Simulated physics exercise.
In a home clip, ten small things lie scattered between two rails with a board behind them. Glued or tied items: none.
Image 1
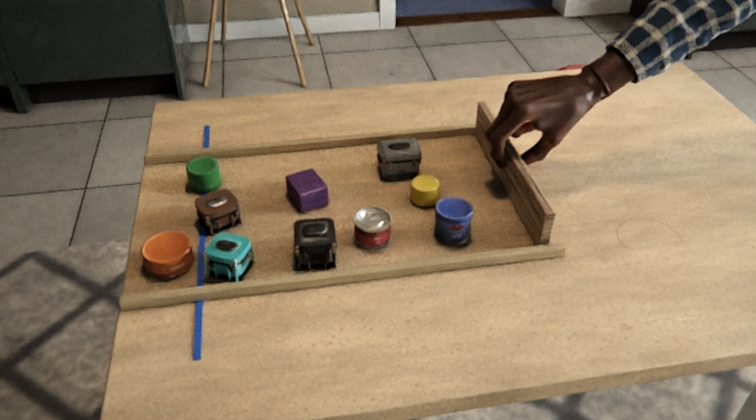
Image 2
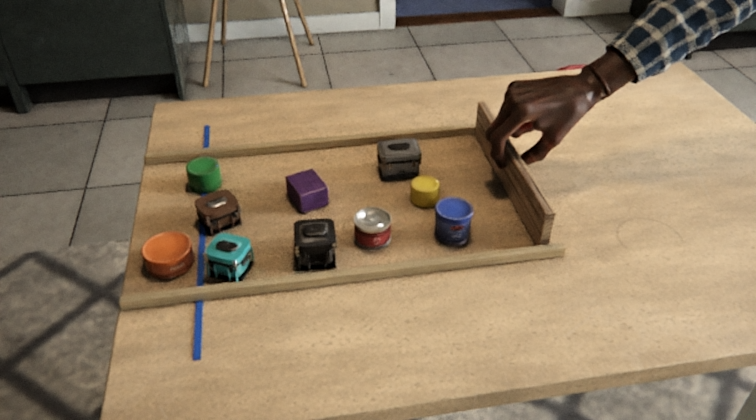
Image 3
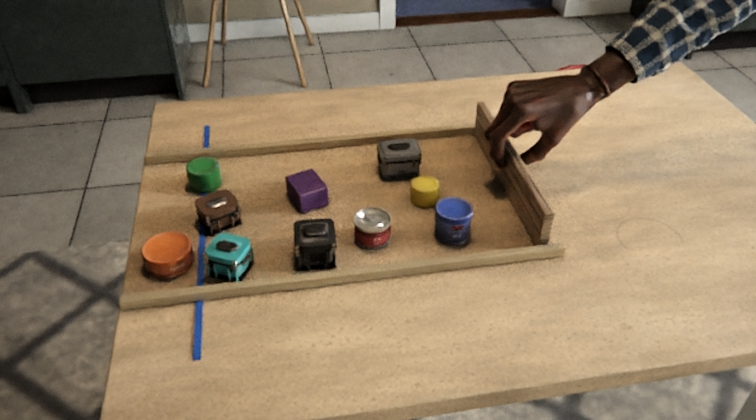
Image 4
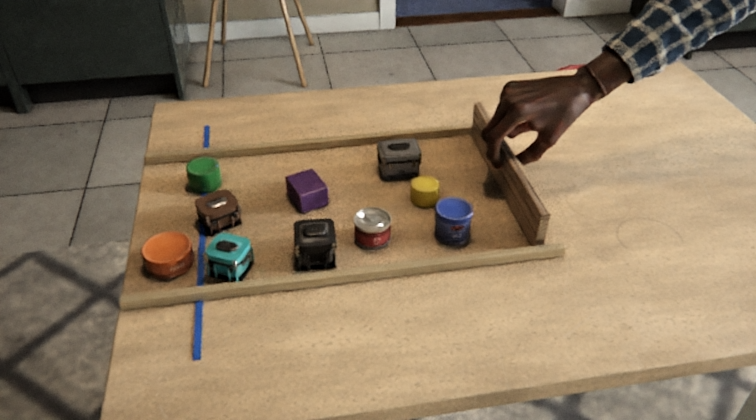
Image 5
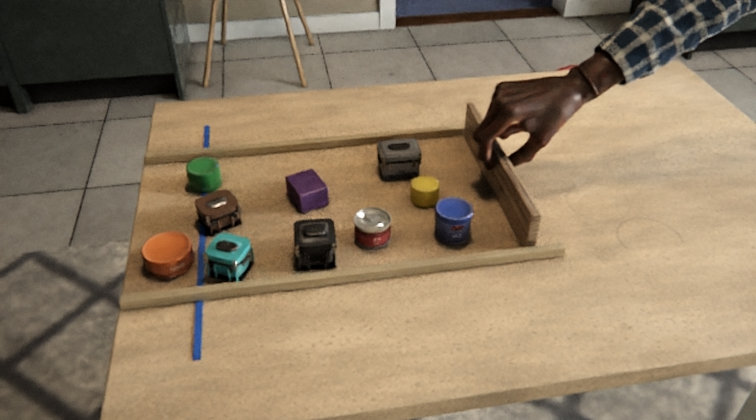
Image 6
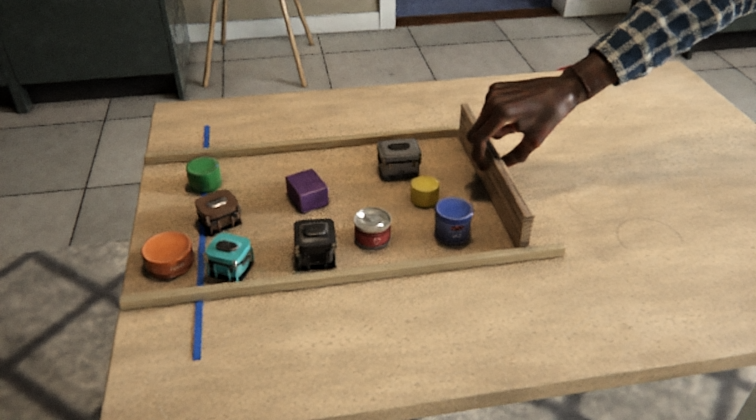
A hand in a plaid sleeve grips a wooden board at the right end of two rails, holding it nearly still at first. It then slides the board slightly left, toward the blue pot and grey case, while the small tubs, lids and cases scattered between the rails stay where they are.
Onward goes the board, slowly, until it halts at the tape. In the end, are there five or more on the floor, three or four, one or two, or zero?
A drop or two.
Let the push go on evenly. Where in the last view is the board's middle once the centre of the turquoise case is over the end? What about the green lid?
I reckon its middle sits around (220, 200) and then around (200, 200).
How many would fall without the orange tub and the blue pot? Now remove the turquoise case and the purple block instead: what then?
In order, the numbers are 0 and 0.
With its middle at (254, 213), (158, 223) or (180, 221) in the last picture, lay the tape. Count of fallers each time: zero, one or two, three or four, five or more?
So, going place by place, I'd say zero; 5 or more; 3 or 4.
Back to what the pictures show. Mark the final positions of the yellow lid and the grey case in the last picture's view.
Around (187, 211) and around (180, 175).
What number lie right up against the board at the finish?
The count is 4.
A little later, none off yet; orange tub at rest near (168, 255); green lid at rest near (204, 175); brown case at rest near (218, 212).
When it is over, the number that fall off is one or two; down, turquoise case.
